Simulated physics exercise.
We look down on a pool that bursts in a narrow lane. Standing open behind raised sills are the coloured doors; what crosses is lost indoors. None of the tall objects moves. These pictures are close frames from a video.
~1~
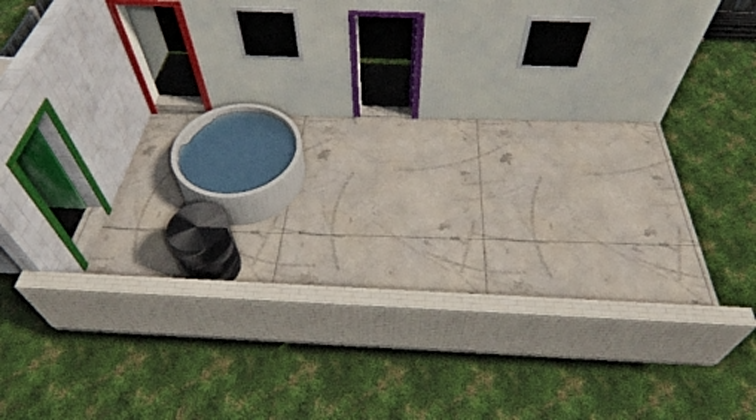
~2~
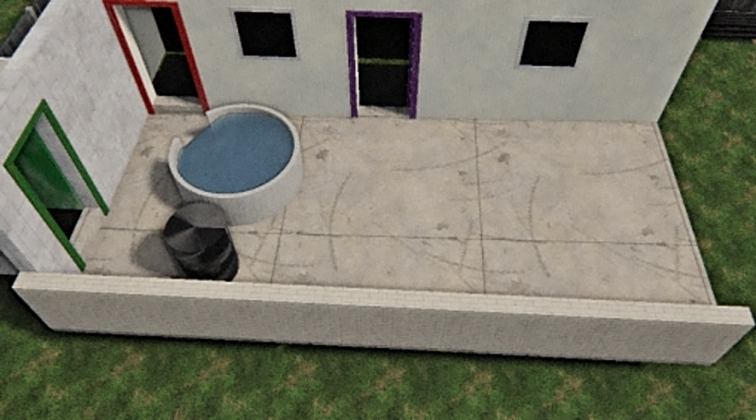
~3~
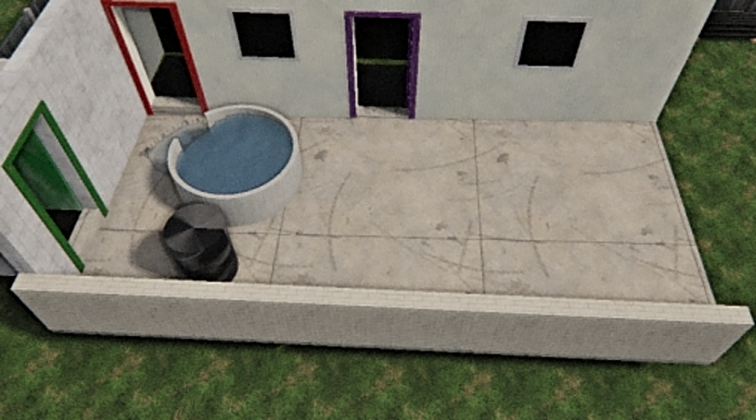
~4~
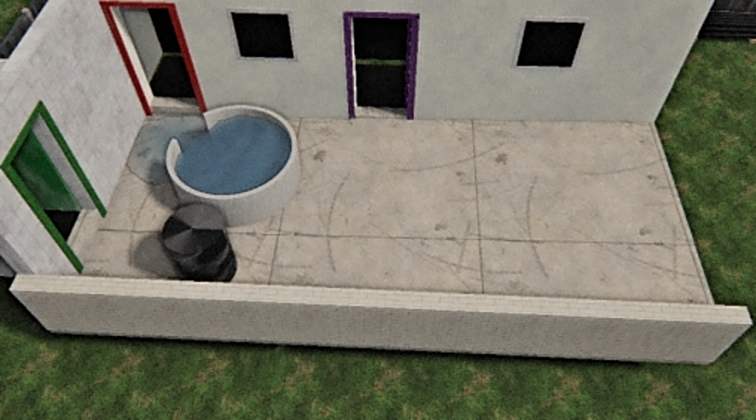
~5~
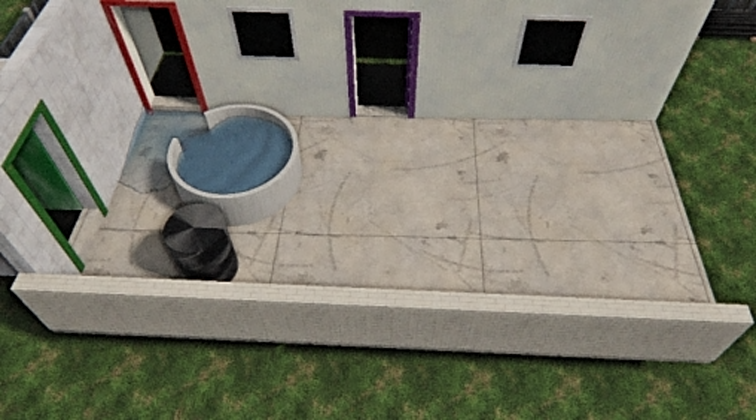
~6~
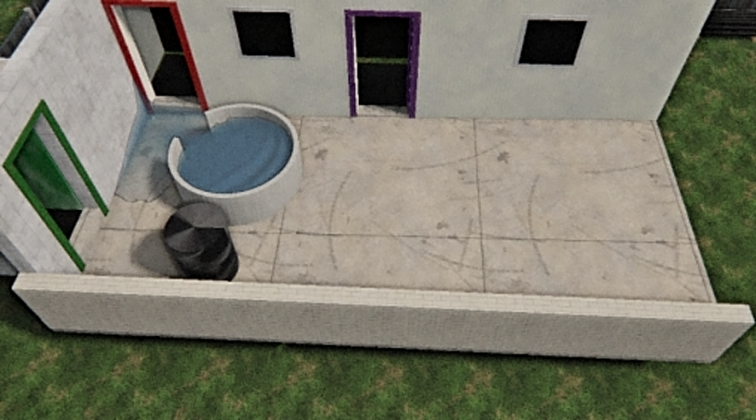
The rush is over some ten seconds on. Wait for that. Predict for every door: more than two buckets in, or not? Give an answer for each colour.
The purple door: Not more than two; the red door: More than two; the green door: Not more than two.
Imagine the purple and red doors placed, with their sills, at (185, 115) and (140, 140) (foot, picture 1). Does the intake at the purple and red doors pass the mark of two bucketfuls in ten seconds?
Purple exceeds the limit; red exceeds the limit.
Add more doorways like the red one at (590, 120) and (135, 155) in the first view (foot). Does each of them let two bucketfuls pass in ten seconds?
Well, one comes out lower, the other comes out higher.
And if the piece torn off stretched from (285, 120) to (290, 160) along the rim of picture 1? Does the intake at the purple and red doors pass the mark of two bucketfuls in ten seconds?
The purple door overshoots the limit, while the red door misses the threshold.
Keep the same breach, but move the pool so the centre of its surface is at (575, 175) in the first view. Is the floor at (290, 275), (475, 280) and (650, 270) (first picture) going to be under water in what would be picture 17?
One after the other: Free of water, clear, not flooded.
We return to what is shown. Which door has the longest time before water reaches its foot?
I pick the door marked purple.
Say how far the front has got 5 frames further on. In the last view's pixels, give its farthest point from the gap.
The wet point farthest out is around (91, 252).
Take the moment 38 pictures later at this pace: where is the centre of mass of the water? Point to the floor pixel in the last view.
My guess is about (221, 197).
A moment on, water covers 10 % of the floor; the purple door not reached, the red door over two buckets in, the green door wet at the sill, nothing in.
Next, water covers 20 % of the floor; the purple door not reached, the red door far over two buckets in, the green door wet at the sill, nothing in.
Then, water covers 30 % of the floor; the purple door wet at the sill, nothing in, the red door far over two buckets in, the green door wet at the sill, nothing in.
Later, water covers 60 % of the floor; the purple door wet at the sill, nothing in, the red door far over two buckets in, the green door wet at the sill, nothing in.
In the end, water covers 65 % of the floor; the purple door wet at the sill, nothing in, the red door far over two buckets in, the green door wet at the sill, nothing in.
